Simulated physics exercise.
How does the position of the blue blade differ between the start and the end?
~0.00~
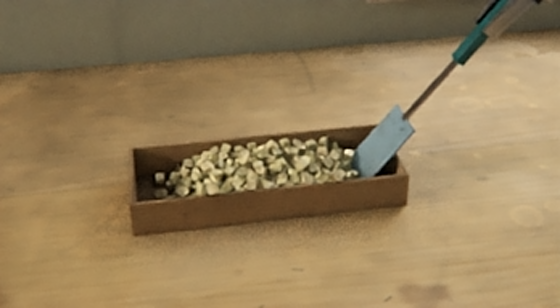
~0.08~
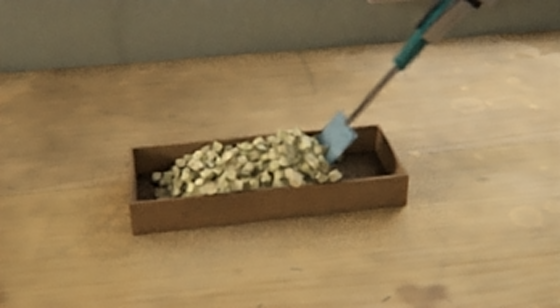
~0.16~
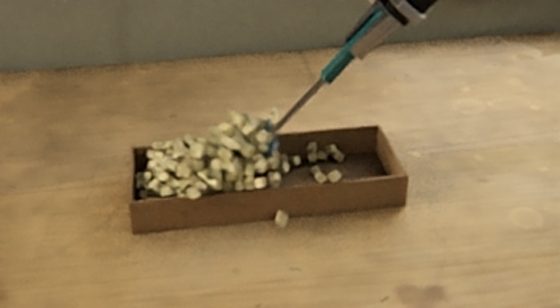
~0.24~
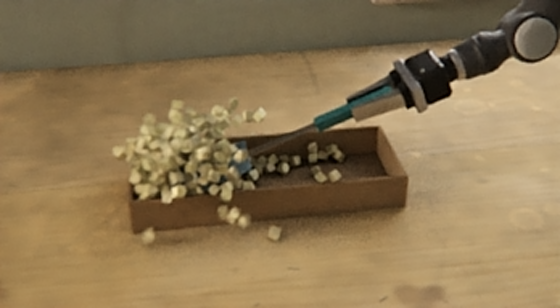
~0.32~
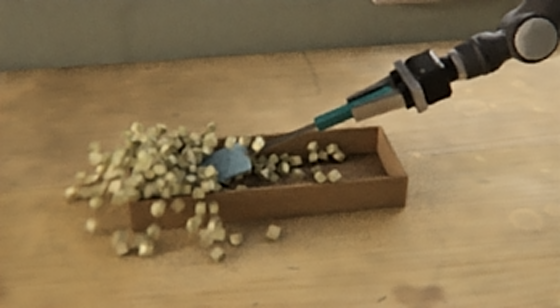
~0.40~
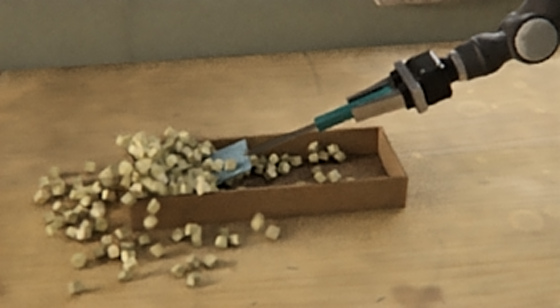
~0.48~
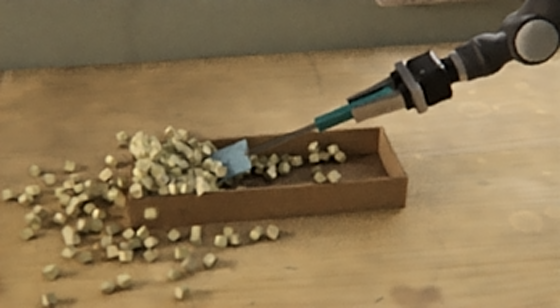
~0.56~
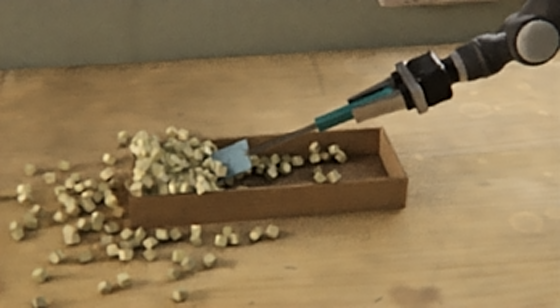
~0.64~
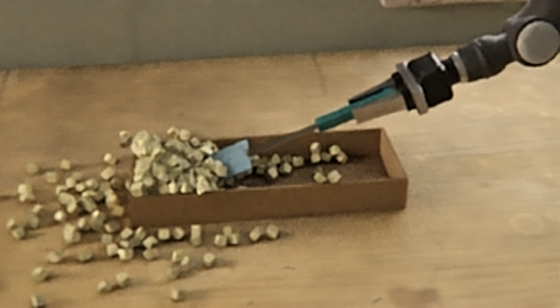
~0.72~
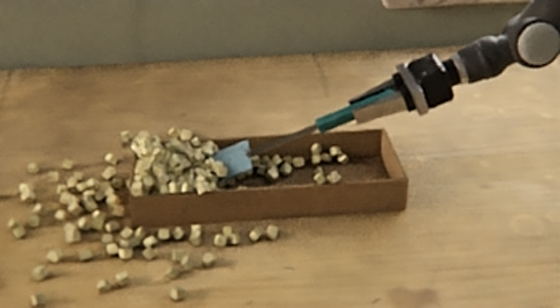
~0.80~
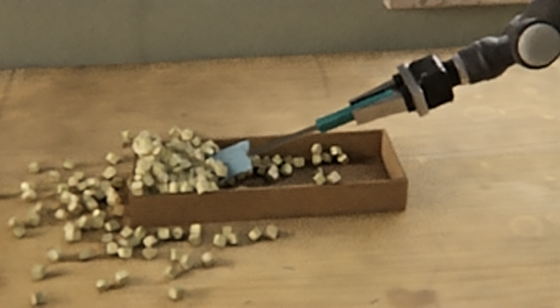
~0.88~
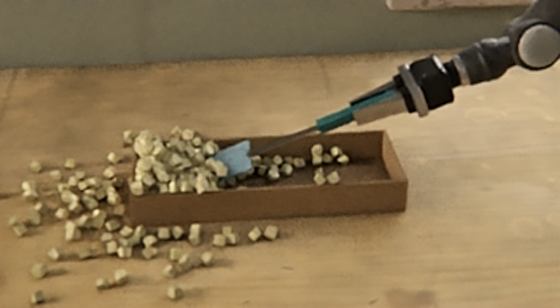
At the start the blade is at the right end of the trough. By the end it rests farther left, against the heap of cubes in the left part of the trough.
A robot arm pushes a blade leftward through a trough, spilling many pale cubes onto the table.
